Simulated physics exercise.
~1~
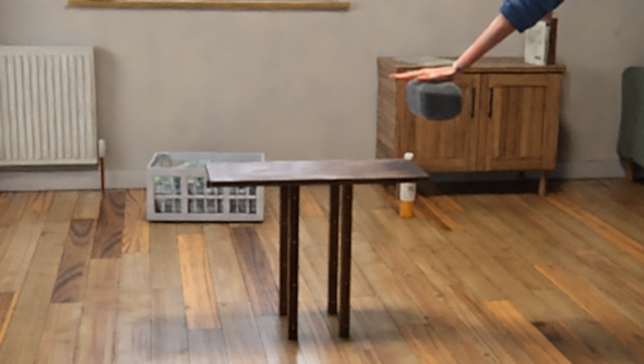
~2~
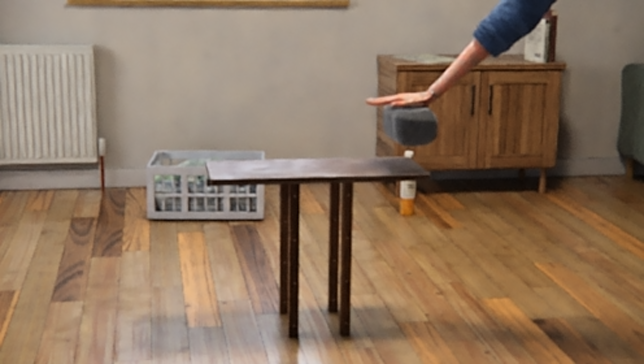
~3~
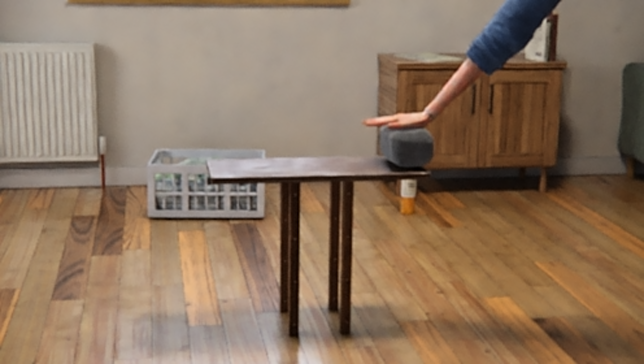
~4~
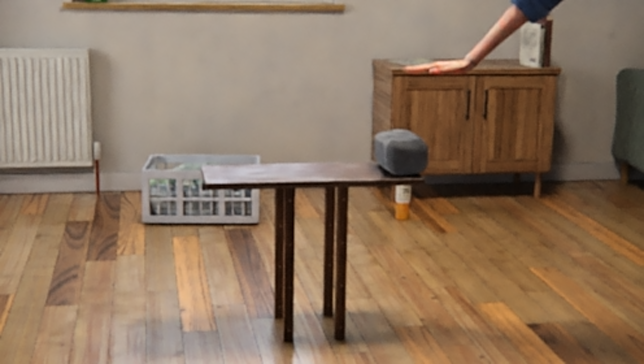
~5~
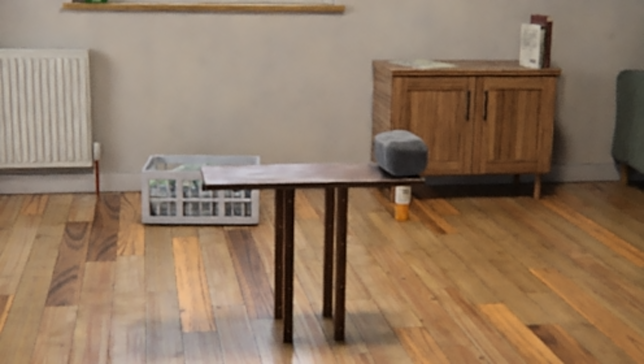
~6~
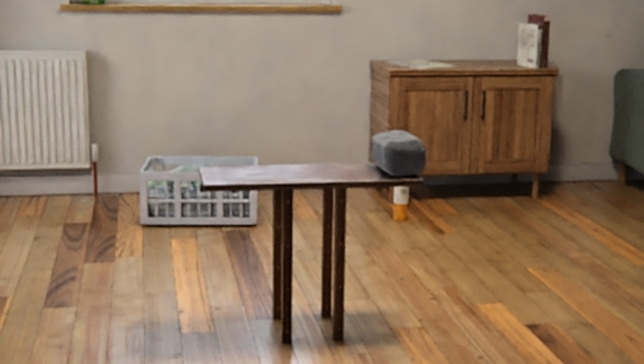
A hand lowering a grey cushion onto the right end of a brown plant stand, then withdrawing as the stand stays upright.
